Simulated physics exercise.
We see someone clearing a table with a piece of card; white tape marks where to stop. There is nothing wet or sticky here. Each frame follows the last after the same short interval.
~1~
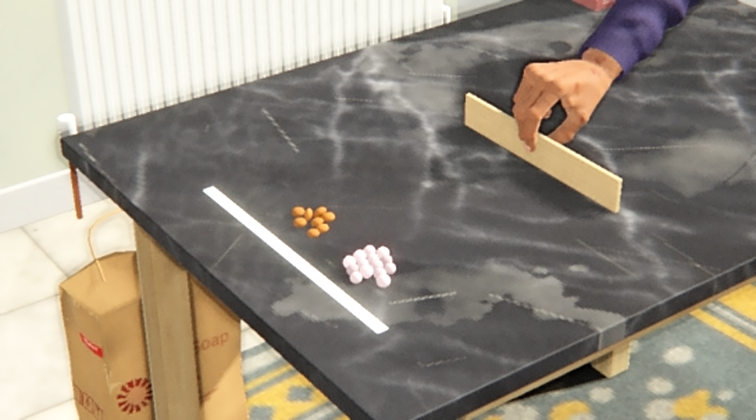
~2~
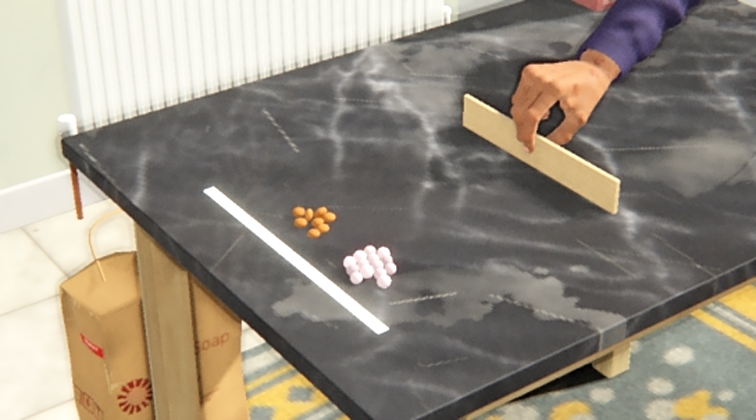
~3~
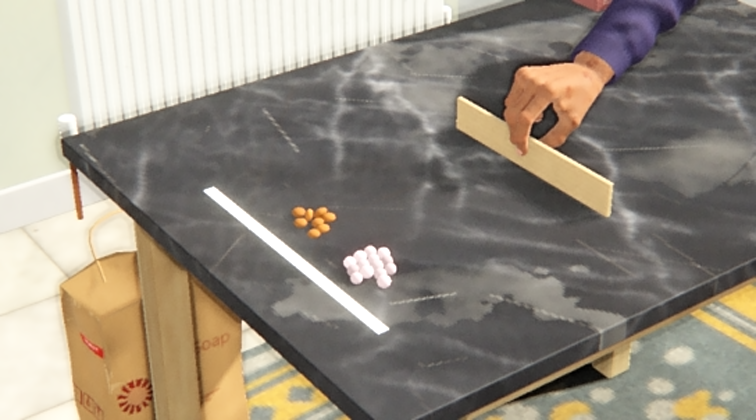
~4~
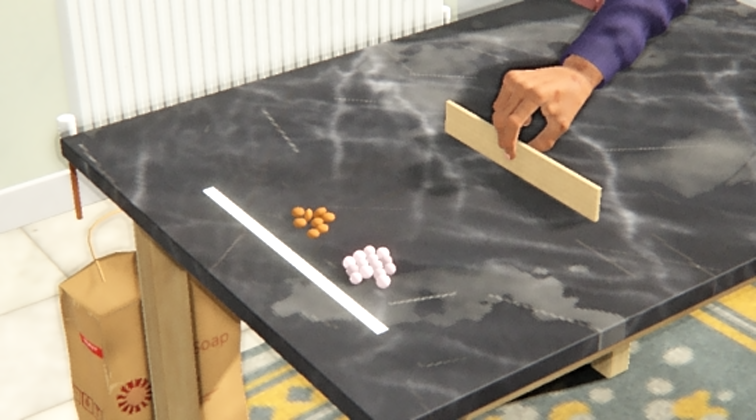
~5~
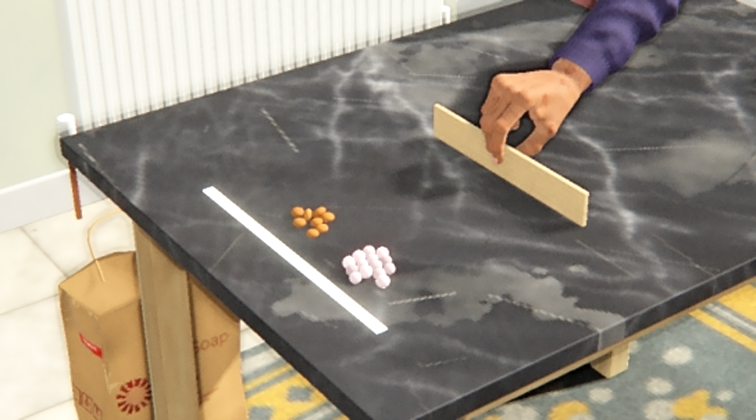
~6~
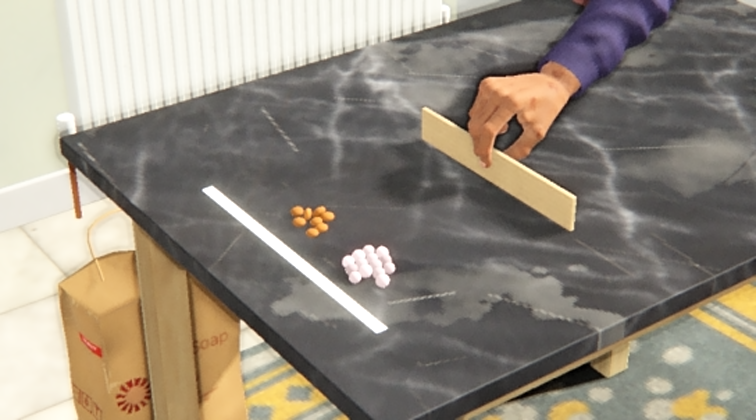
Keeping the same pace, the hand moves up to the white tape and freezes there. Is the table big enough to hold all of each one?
For the near handful, no, some spills off; for the far handful, yes, all held.
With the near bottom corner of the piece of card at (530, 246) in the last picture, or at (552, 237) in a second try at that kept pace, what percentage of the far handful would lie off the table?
About 0 %, then about 0 %.
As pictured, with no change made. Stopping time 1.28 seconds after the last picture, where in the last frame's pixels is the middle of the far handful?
Around (253, 243).
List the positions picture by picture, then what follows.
The first picture shows piece of card at (607, 188), at rest; white tape at (217, 196), about a palm's width from the edge; edge at (223, 285); near handful at (363, 265), a few sugar pearls; far handful at (317, 222), a few bits of cat kibble.
The second picture shows piece of card at (605, 189); far handful at (317, 223).
The third picture shows piece of card at (598, 192); near handful at (363, 265).
The fourth picture shows piece of card at (586, 197); far handful at (317, 223).
The fifth picture shows piece of card at (574, 201); near handful at (362, 265).
The sixth picture shows piece of card at (561, 206); white tape at (216, 195); edge at (222, 285); near handful at (362, 264); far handful at (316, 222).
Then, 0.49 s after the last picture, piece of card still moving, near (391, 188); near handful all on the table, its front near (355, 277); far handful all on the table, its front near (312, 233).
Then, 1.00 s after the last picture, piece of card stopped at the white tape; near handful all on the table, its front near (287, 302); far handful all on the table, its front near (237, 242).
Then, 1.28 s after the last picture, piece of card stopped at the white tape; near handful about two thirds over the edge; far handful all on the table, its front near (236, 242).
At rest, piece of card stopped at the white tape; near handful all over the edge; far handful all on the table, its front near (236, 242).
